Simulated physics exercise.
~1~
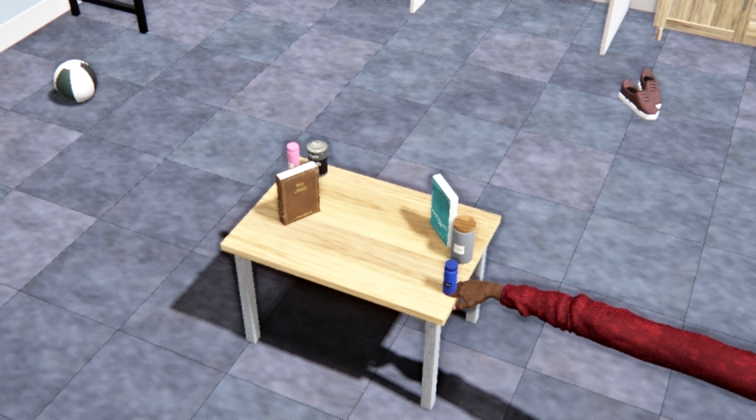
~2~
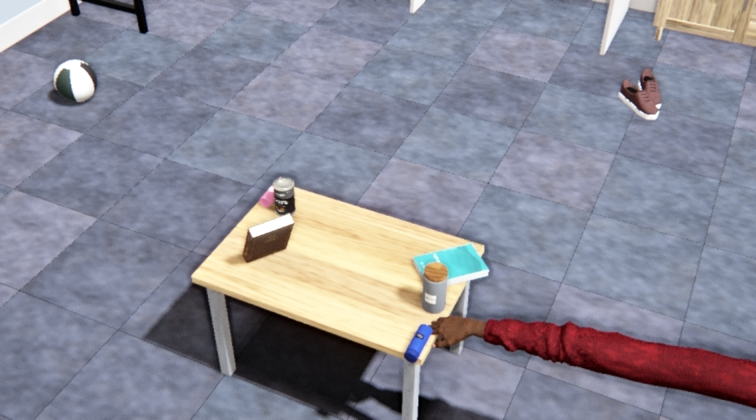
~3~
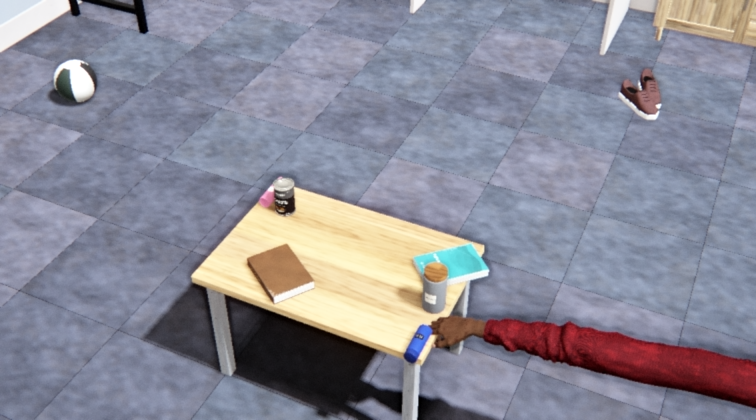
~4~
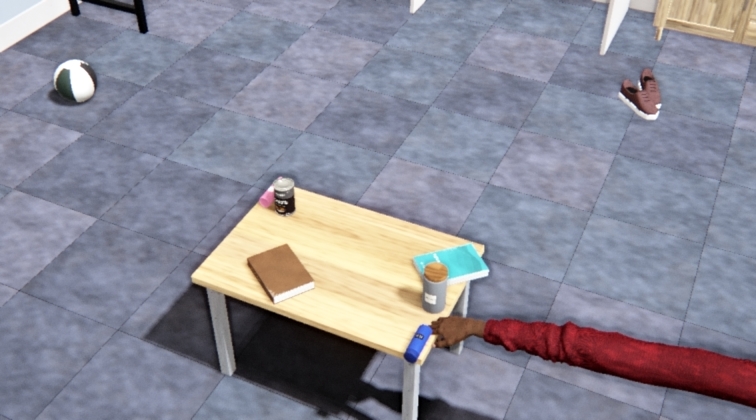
The clip shows a red-sleeved hand beside a light wooden table that shifts down and left, toppling the turquoise book and blue shaker before the brown book tips flat, while the grey jar and black tin stay upright on the tabletop.
